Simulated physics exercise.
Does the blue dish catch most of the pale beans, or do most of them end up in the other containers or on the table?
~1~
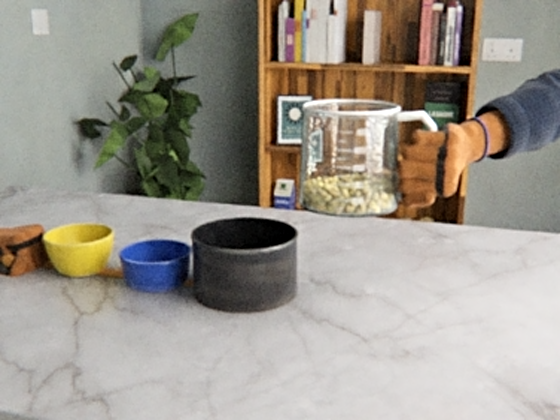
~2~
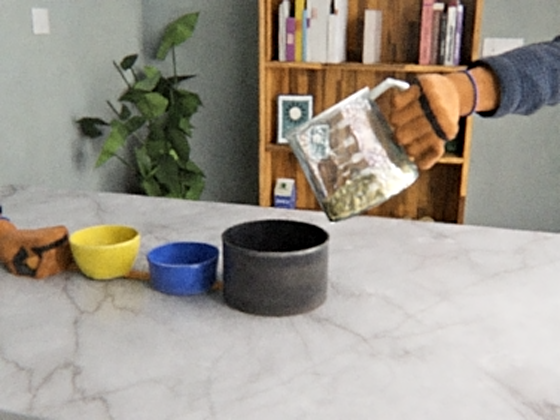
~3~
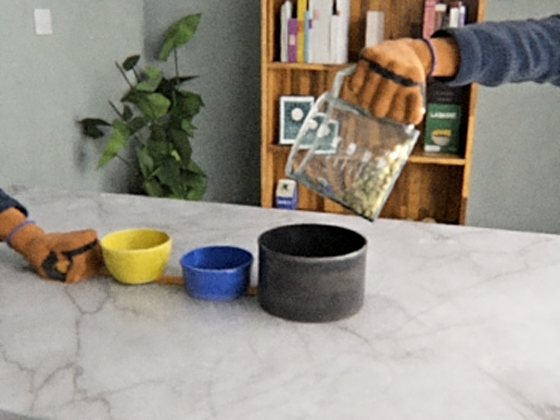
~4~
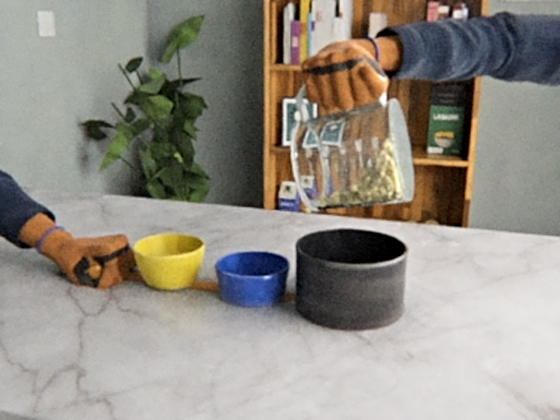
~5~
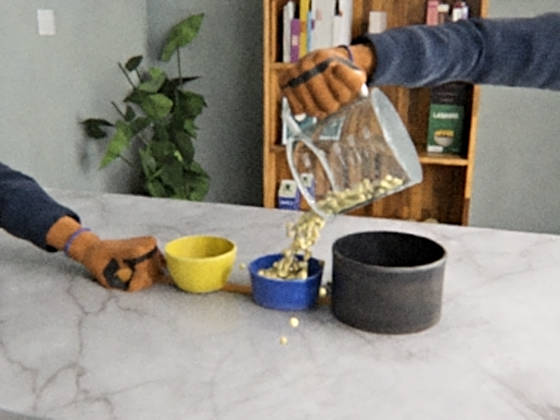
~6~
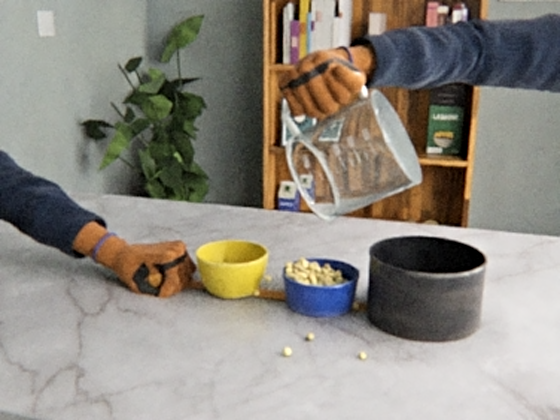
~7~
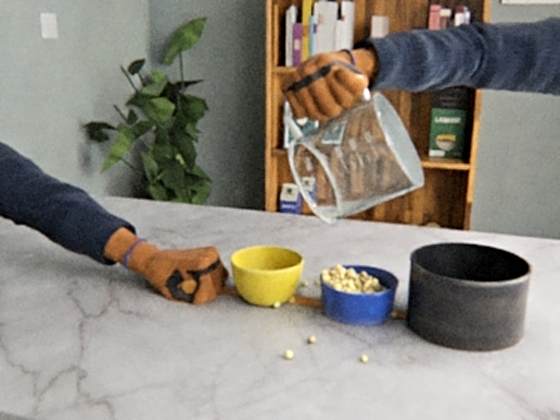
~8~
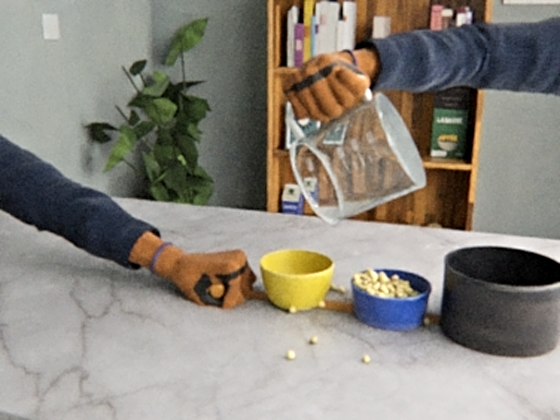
The blue dish catches nearly all of the beans. Only a few lie loose on the table, and the yellow bowl and black pot get none.
